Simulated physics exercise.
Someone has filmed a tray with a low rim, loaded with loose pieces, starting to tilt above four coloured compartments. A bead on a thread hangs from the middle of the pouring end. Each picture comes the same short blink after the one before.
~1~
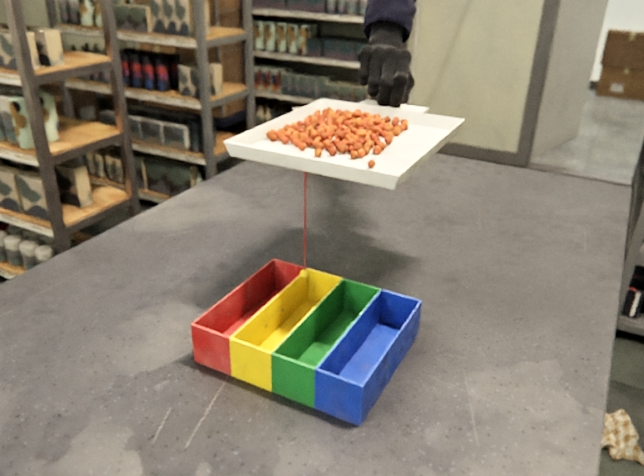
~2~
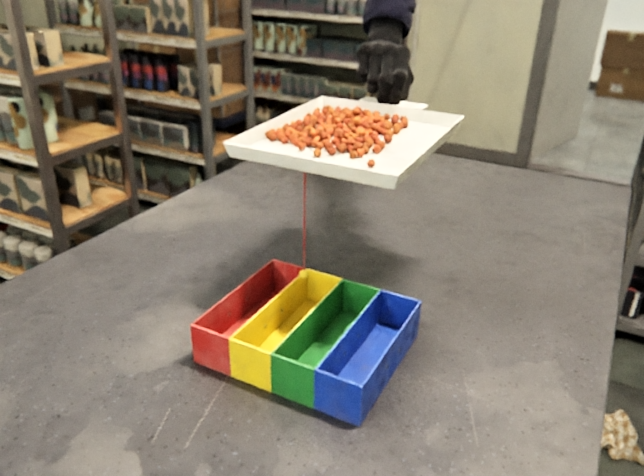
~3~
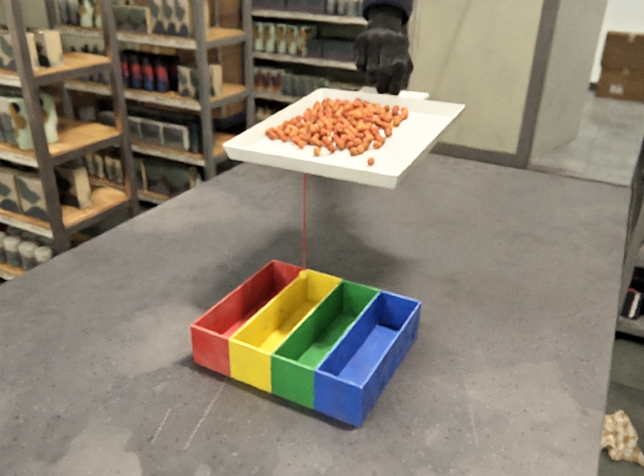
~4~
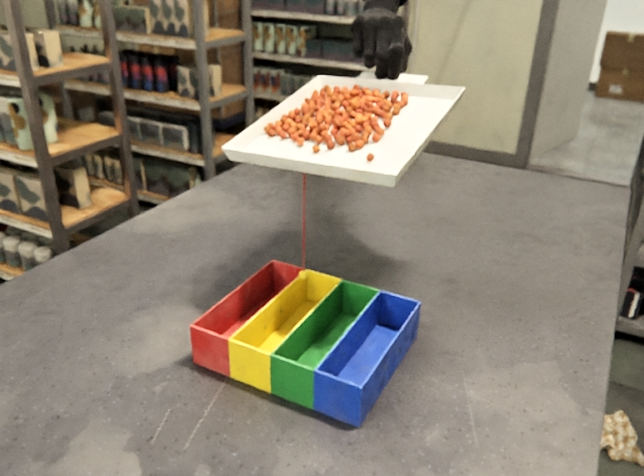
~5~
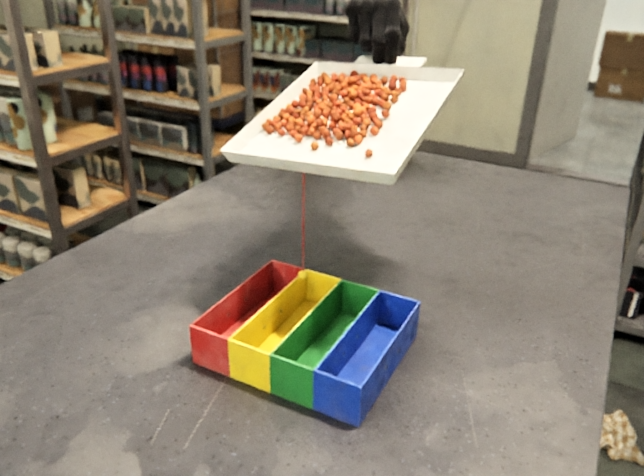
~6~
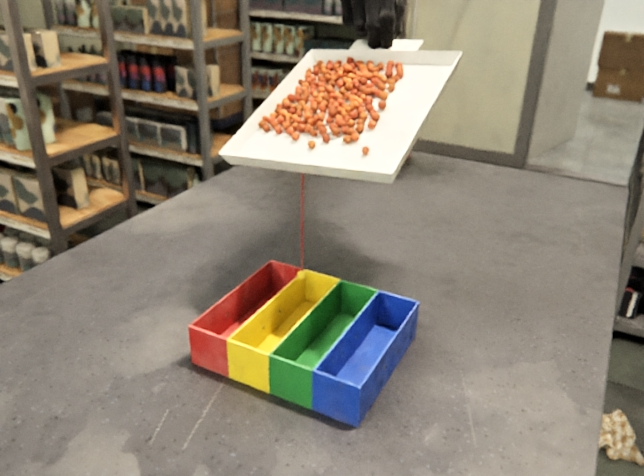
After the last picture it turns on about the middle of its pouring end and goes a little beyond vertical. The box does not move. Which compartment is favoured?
The red cell gets the most.
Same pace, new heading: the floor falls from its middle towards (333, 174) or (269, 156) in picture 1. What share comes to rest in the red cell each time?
Roughly 10 per cent, and 20 per cent.
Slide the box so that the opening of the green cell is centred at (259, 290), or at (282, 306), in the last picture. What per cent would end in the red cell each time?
First some 10, then 30 per cent.
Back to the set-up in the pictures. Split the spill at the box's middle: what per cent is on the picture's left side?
Near 100 %.
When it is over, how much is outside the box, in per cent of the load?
Some 40 per cent.
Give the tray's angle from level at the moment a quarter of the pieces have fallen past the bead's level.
Around 115° of tilt.
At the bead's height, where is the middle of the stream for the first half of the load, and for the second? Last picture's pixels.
At about (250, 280), then at (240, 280).
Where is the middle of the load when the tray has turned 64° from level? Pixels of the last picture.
Close to (277, 137).
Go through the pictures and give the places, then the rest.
The first frame shows corners of the pouring end near (230, 141) and (395, 173), level; middle of the load near (341, 128), clay pellets; bead on its thread near (305, 274); red cell near (212, 346); yellow cell near (251, 361); green cell near (293, 376); blue cell near (338, 393).
The second frame shows corners of the pouring end near (229, 142) and (395, 173), level; middle of the load near (340, 126).
The third frame shows corners of the pouring end near (229, 144) and (394, 173), tipped barely, lowest at the left corner; middle of the load near (340, 121).
The fourth frame shows corners of the pouring end near (227, 146) and (393, 172), tipped a little, lowest at the left corner; middle of the load near (338, 113).
The fifth frame shows corners of the pouring end near (226, 148) and (391, 170), tipped clearly, lowest at the left corner; middle of the load near (336, 104).
The sixth frame shows corners of the pouring end near (225, 151) and (389, 170), tipped clearly, lowest at the left corner; middle of the load near (333, 96); red cell near (209, 347); yellow cell near (249, 362); green cell near (291, 378); blue cell near (336, 395).
Shortly afterwards, tray tipped steeply; all but a few on the tray; only a few falling or outside the box.
Next, tray tipped past a quarter turn; the bulk on the tray; only a few in the yellow cell; only a few in the red cell; only a few in the green cell; near a quarter falling or outside the box.
Some moments later, tray tipped past a quarter turn; near a third in the red cell; near a quarter in the yellow cell; a little in the green cell; near a third falling or outside the box.
In the end, tray tipped past a quarter turn; near a third in the red cell; near a quarter in the yellow cell; a little in the green cell; none at all in the blue cell; near a third outside the box.
